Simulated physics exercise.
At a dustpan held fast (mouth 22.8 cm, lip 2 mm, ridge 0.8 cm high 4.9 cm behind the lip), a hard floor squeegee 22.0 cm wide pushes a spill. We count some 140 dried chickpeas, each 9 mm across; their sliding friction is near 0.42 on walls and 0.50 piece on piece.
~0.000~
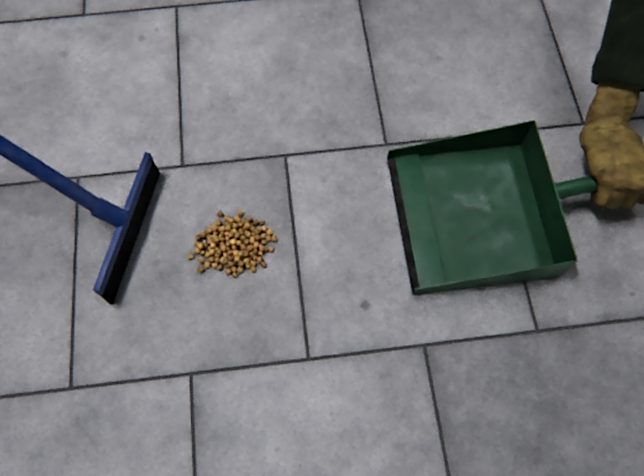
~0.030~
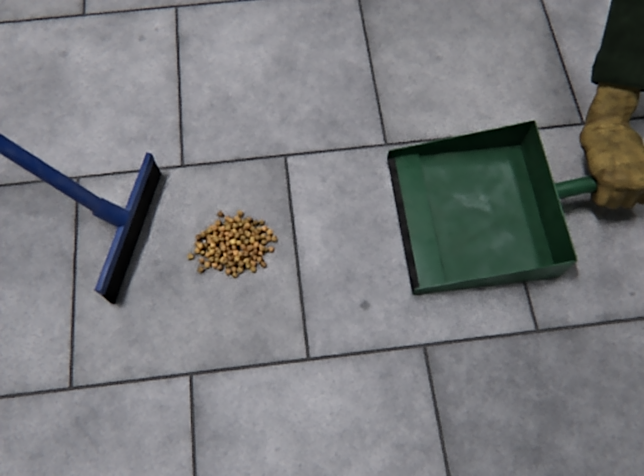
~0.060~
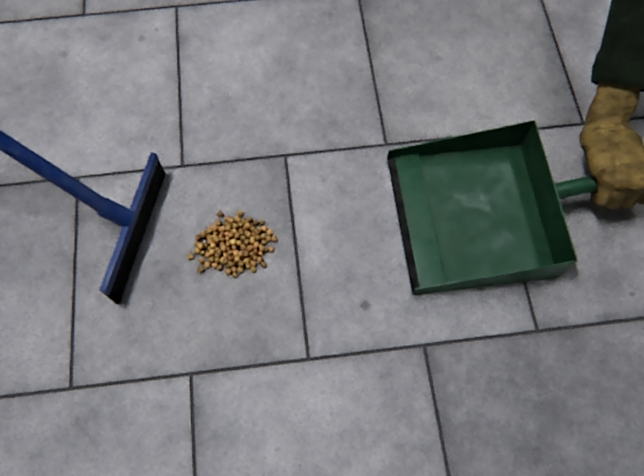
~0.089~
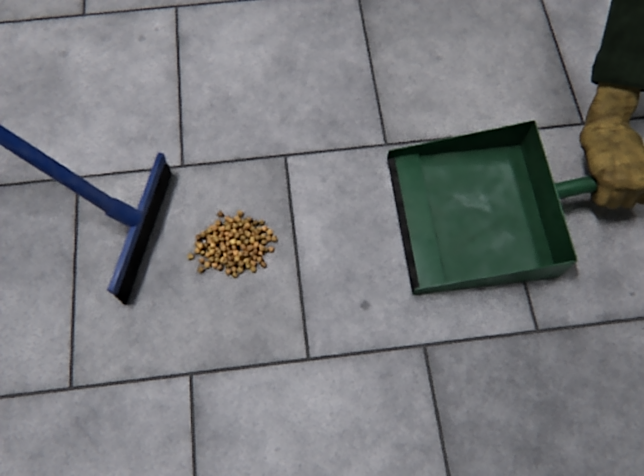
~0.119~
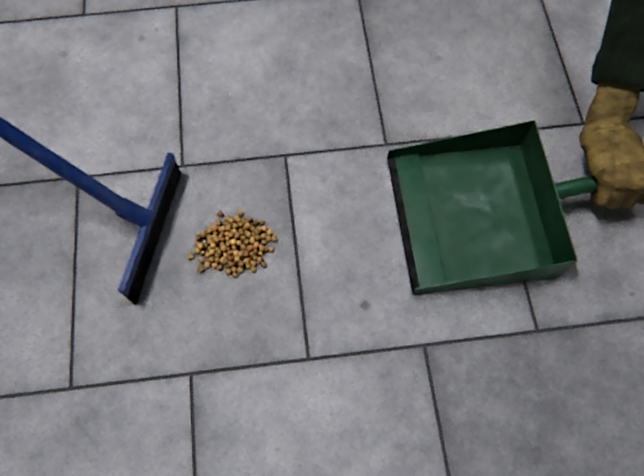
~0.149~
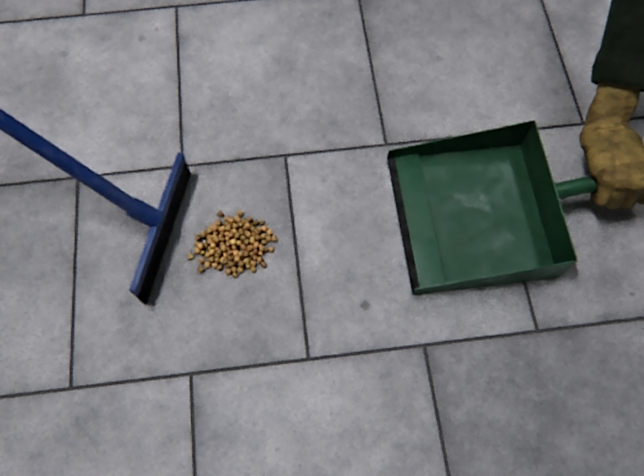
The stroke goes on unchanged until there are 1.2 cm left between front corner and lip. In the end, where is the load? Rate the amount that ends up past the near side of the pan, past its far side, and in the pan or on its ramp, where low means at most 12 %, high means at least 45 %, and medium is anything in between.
Past the pan's near side - medium, past the pan's far side - low, in the pan or on its ramp - low.
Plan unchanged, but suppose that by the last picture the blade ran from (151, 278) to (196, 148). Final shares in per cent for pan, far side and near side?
Pan 10 % / far 0 % / near 5 %.
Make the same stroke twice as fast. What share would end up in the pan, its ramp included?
Then near 40 in a hundred.
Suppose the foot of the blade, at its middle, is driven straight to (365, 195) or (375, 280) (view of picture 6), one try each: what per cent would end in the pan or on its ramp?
Some 0 in a hundred and 15 in a hundred.
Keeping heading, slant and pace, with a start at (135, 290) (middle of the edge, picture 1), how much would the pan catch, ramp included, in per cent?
Some 15 per cent.
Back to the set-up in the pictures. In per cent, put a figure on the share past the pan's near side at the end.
Some 15 per cent.
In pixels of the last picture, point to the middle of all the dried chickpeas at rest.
Near (389, 254).
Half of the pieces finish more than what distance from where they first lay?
Roughly 24 cm.
After 0.45 s, middle of the blade 21 cm from the lip; 0 % over the lip, far side 0 %, near side 0 %.
After 0.65 s, middle of the blade 11 cm from the lip; 0 % over the lip, far side 0 %, near side 10 %.
Then, at 0.97 s, middle of the blade 5 cm from the lip; 5 % over the lip, far side 0 %, near side 15 %.
At rest (1.3 s), near side 15 %, far side 0 %, pan 5 %, in front of the lip or behind the blade 80 %.
